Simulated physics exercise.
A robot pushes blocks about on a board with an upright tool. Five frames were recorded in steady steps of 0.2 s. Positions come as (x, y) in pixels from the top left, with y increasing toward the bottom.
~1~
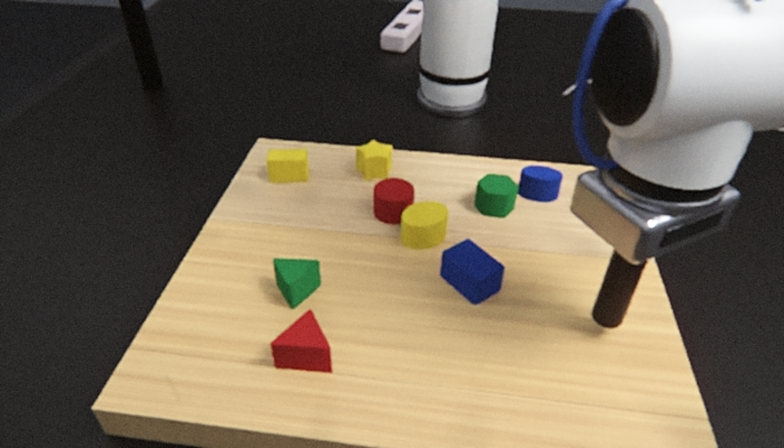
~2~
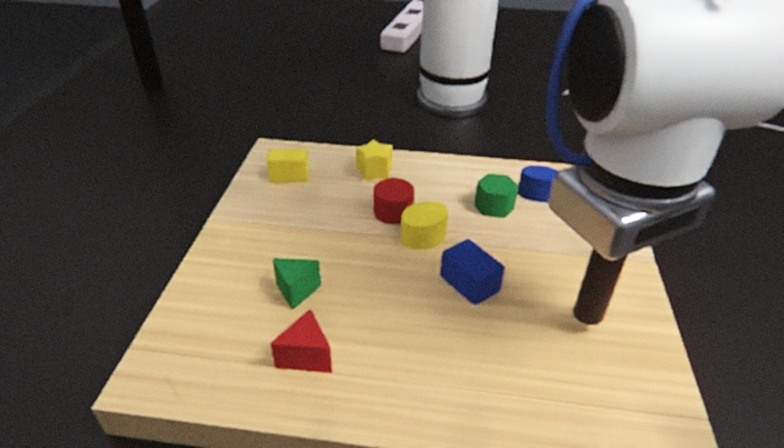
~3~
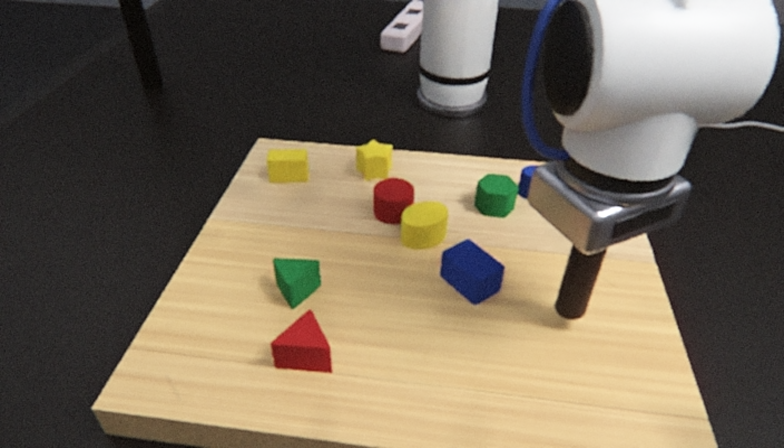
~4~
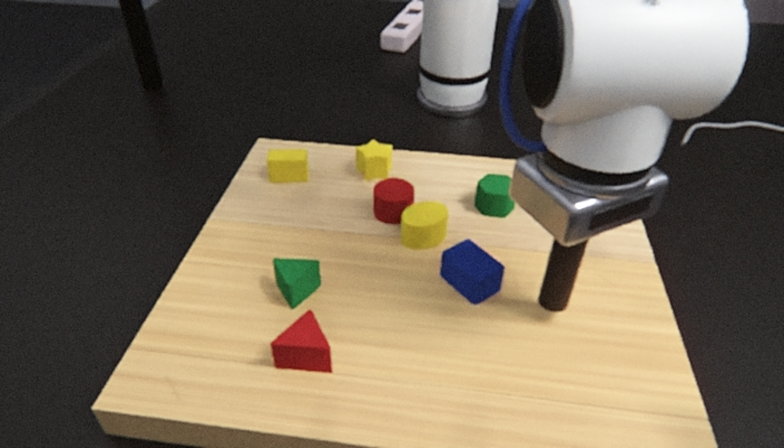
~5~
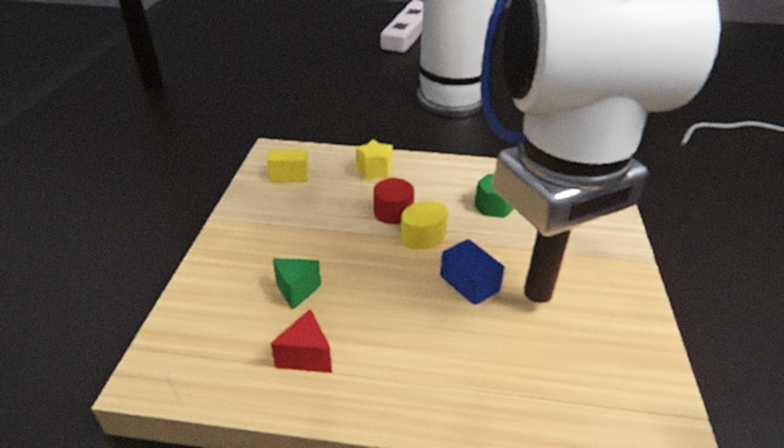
A white robot arm holding a dark upright tool moved slowly left across the right side of a wooden board, nearing a blue block, while the colored blocks all stayed still.
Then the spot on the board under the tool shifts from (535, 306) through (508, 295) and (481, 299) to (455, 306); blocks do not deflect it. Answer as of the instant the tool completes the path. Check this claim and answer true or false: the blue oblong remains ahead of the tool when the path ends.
The statement is incorrect.
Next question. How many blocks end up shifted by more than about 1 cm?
One gets moved.
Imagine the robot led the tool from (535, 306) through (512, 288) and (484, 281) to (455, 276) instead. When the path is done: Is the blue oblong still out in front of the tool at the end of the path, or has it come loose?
By then it is in front of the tool.
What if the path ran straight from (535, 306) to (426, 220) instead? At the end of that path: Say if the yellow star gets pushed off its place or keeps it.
It keeps its position.
What follows on the original path. Halfway along, tool at (496, 283); blue oblong at (454, 255).
At the end, tool at (457, 293); blue oblong at (434, 253), turned 55° clockwise.
